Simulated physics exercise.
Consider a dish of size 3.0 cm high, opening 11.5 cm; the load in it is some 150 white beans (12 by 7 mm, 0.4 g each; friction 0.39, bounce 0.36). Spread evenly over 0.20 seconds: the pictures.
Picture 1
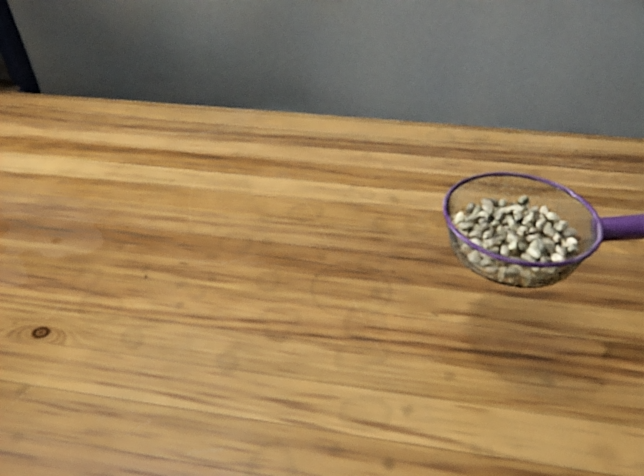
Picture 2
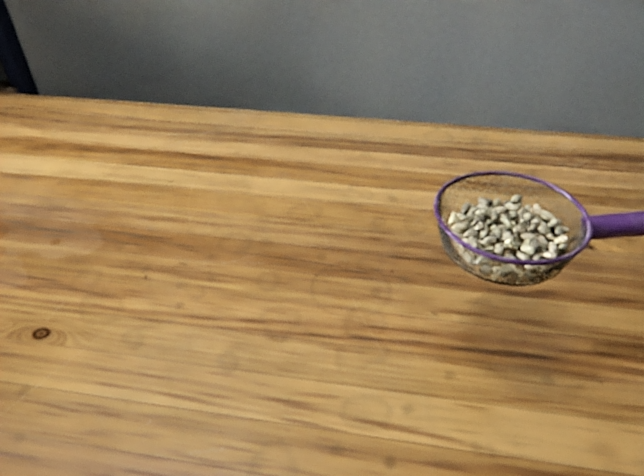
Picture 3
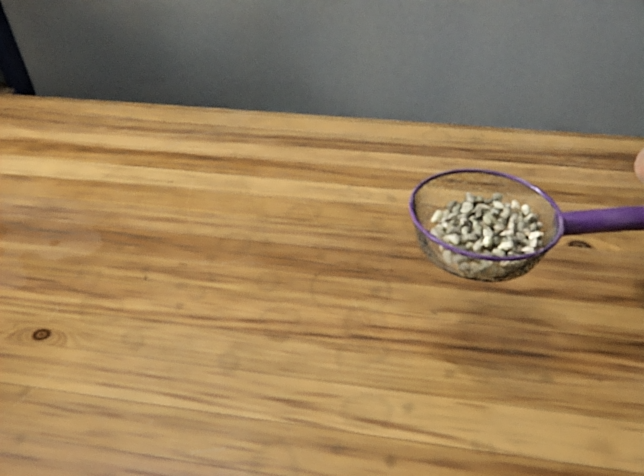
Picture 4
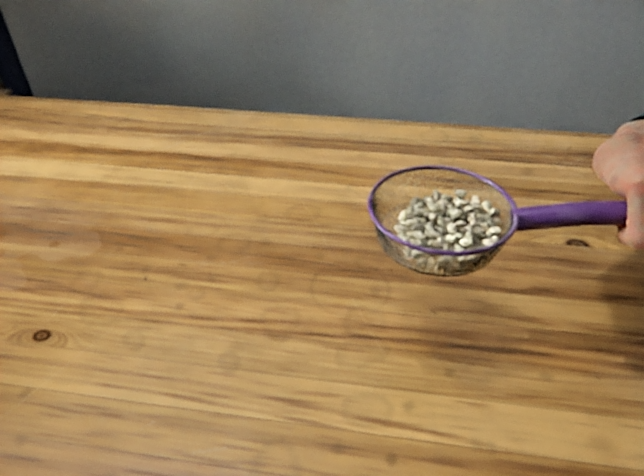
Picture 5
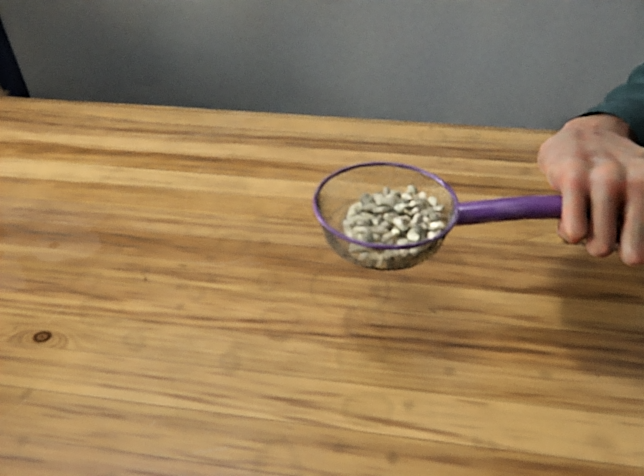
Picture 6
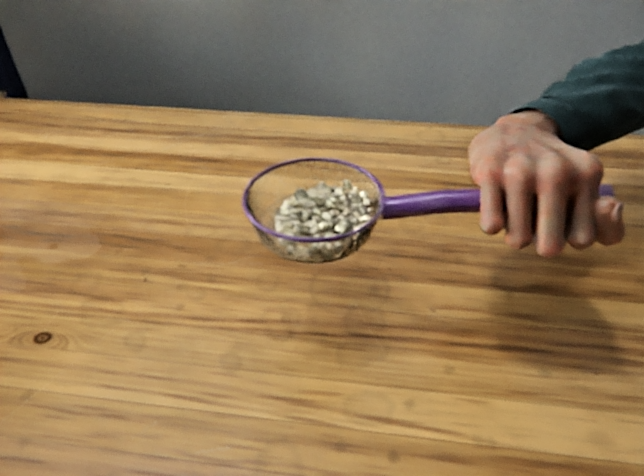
At first, a clear bowl-shaped scoop with a purple rim and handle, partly filled with pale beans, hovers level above the right side of a wooden table. It moves left, slowly and then faster, as a hand gripping the handle and a dark green sleeve come into view from the right.
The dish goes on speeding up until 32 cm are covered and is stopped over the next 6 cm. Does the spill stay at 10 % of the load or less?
No, more spills.
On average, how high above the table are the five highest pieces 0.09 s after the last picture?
Height: Roughly 12 cm.
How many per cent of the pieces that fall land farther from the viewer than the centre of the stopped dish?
Roughly 50 percent.
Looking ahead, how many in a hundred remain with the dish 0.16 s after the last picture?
I'd say close to 100 per cent remain.
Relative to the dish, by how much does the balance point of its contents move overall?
The displacement comes to around 3.0 cm by the end.
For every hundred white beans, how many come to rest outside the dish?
25 per cent or so.
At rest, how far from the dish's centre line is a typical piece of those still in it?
That would be about 4.0 centimetres.
Then, 0.09 s after the last picture, tilt 0 degrees; dish 100 %; middle of all pieces near (139, 203).
Then, 0.16 s after the last picture, tilt 0 degrees; dish 100 %; middle of all pieces near (42, 185).
Then, 0.23 s after the last picture, tilt 0 degrees; dish 80 %, in the air 20 %; middle of all pieces near (29, 179).
Then, 0.29 s after the last picture, tilt 0 degrees; dish 75 %, in the air 25 %; middle of all pieces near (26, 184).
In the end, dish 75 %, fallen left of where it stops 25 %.
